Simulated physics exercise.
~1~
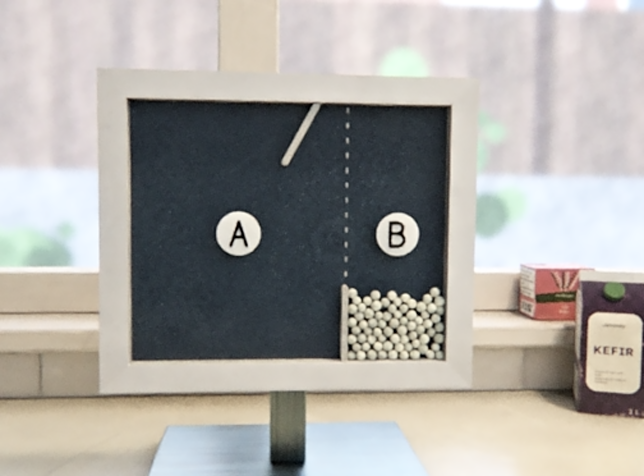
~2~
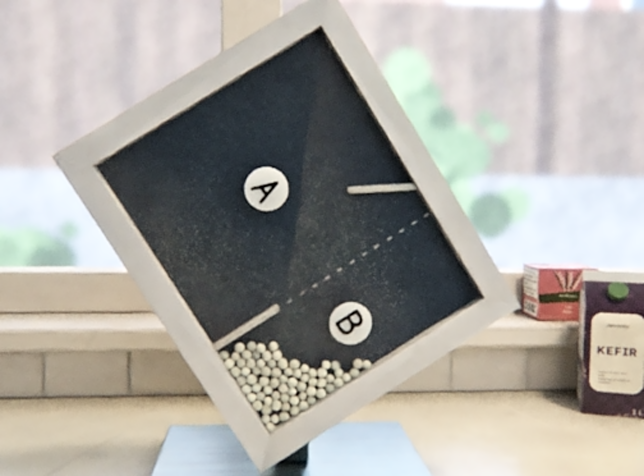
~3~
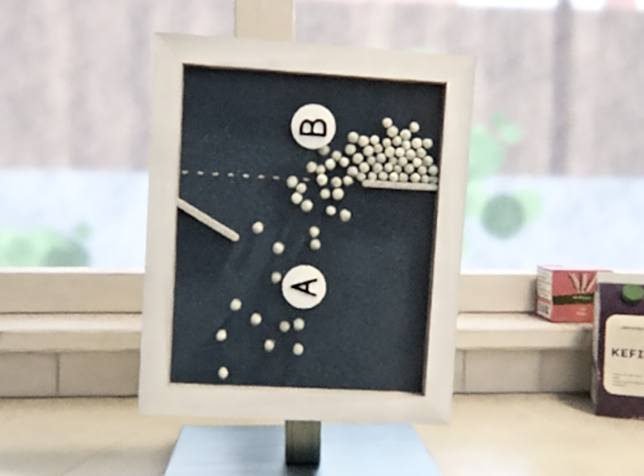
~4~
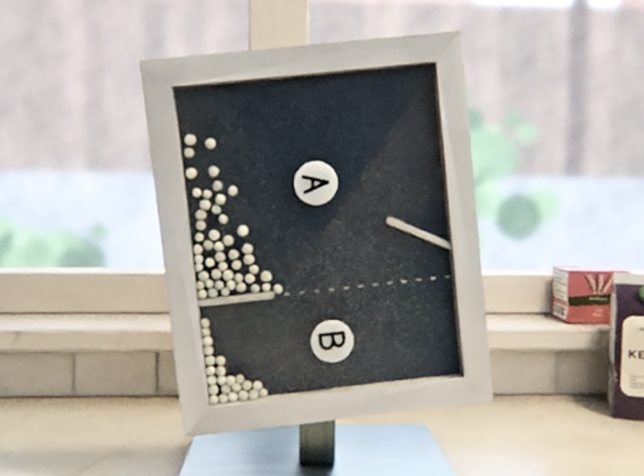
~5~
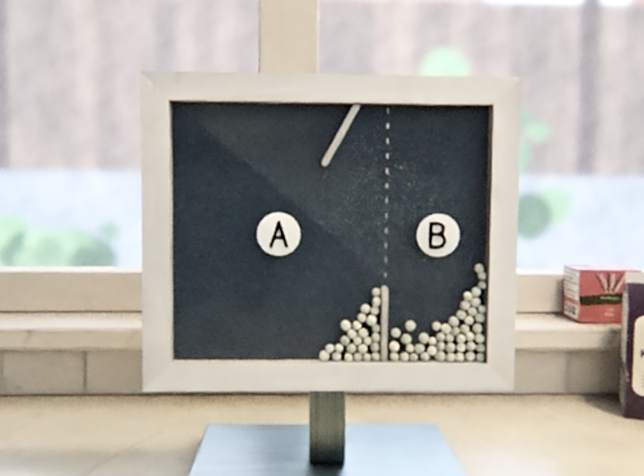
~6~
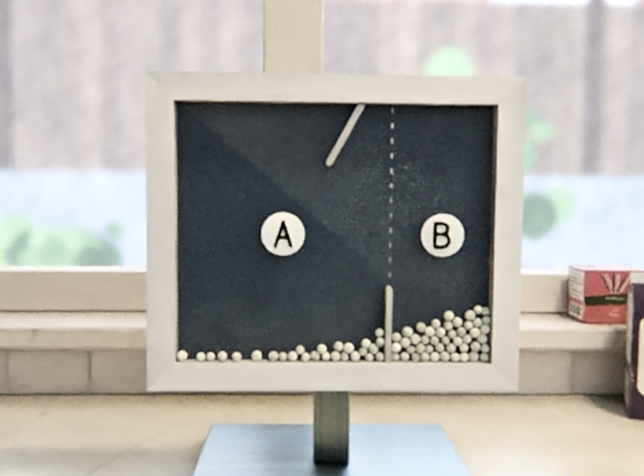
A white-framed, dark-backed case of small white balls stands on a pale blue base on a counter, seen from the front before a blurred window, with a red box and dark kefir carton at right. The balls begin heaped in the lower right, under B, behind a short divider. The case tips clockwise, then swings back counterclockwise until B is on top and balls spill off the divider into A. It swings clockwise again, gathering balls on both sides of the divider, as the view drifts slightly left. Finally it returns level, and the heaps slump, leaving more balls in B than in A.
